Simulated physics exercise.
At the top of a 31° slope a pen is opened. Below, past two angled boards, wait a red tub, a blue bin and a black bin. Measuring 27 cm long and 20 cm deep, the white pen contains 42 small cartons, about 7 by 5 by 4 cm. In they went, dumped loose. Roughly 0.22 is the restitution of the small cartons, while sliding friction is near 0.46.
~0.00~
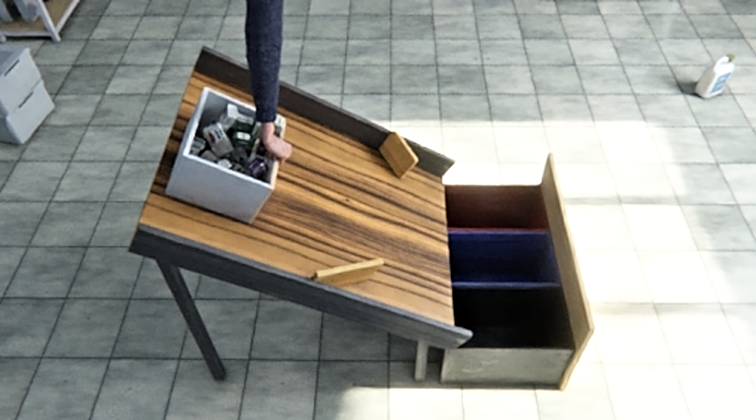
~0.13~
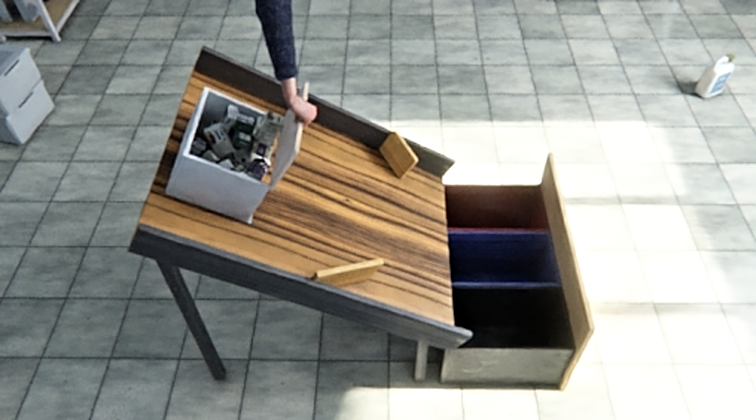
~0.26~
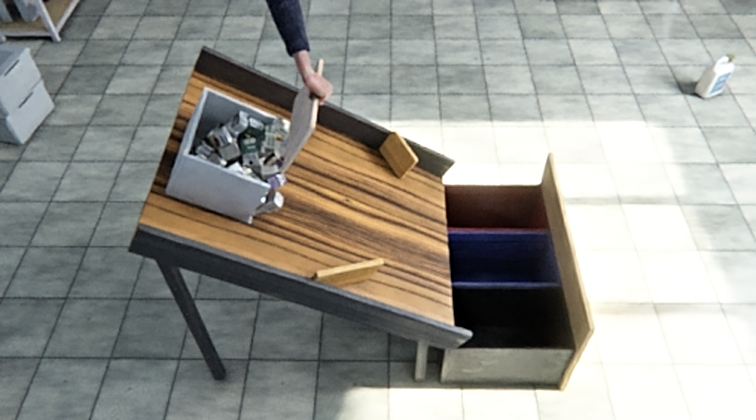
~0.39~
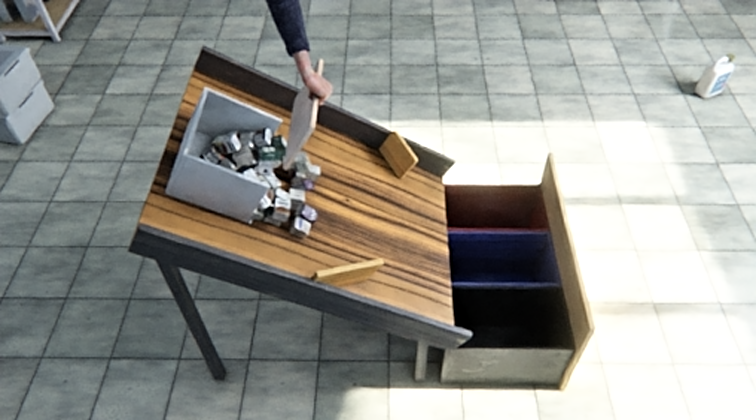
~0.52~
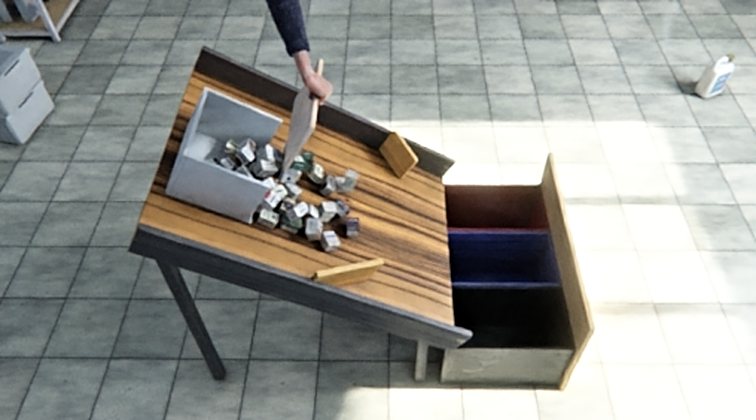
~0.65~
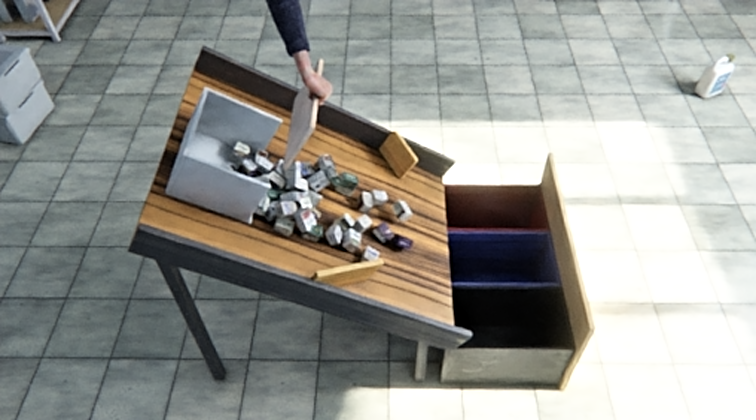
A hand swings open the white pen's side, and small cartons tumble down the wooden slope.
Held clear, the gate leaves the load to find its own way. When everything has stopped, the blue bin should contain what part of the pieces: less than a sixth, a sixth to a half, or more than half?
My guess is a majority lands there.
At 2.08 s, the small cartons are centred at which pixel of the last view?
Estimated centre in the last picture: (509, 298).
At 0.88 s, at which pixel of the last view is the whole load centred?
Centre: About (361, 220).
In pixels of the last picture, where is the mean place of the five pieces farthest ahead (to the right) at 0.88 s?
They're centred near (468, 264).
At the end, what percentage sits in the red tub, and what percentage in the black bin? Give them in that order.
Result: Near 10 % and near 25 %.
After 0.88 s, 2 in the blue bin, 39 on the slope and 1 in the air.
After 1.16 s, 2 in the red tub, 10 in the blue bin, 4 in the black bin, 23 on the slope and 3 in the air.
After 1.57 s, 4 in the red tub, 23 in the blue bin, 9 in the black bin, 2 on the slope and 4 in the air.
Final count (at 2.08 s), 4 in the red tub, 27 in the blue bin and 11 in the black bin. Asked share, 27 of 42, 64 per cent.
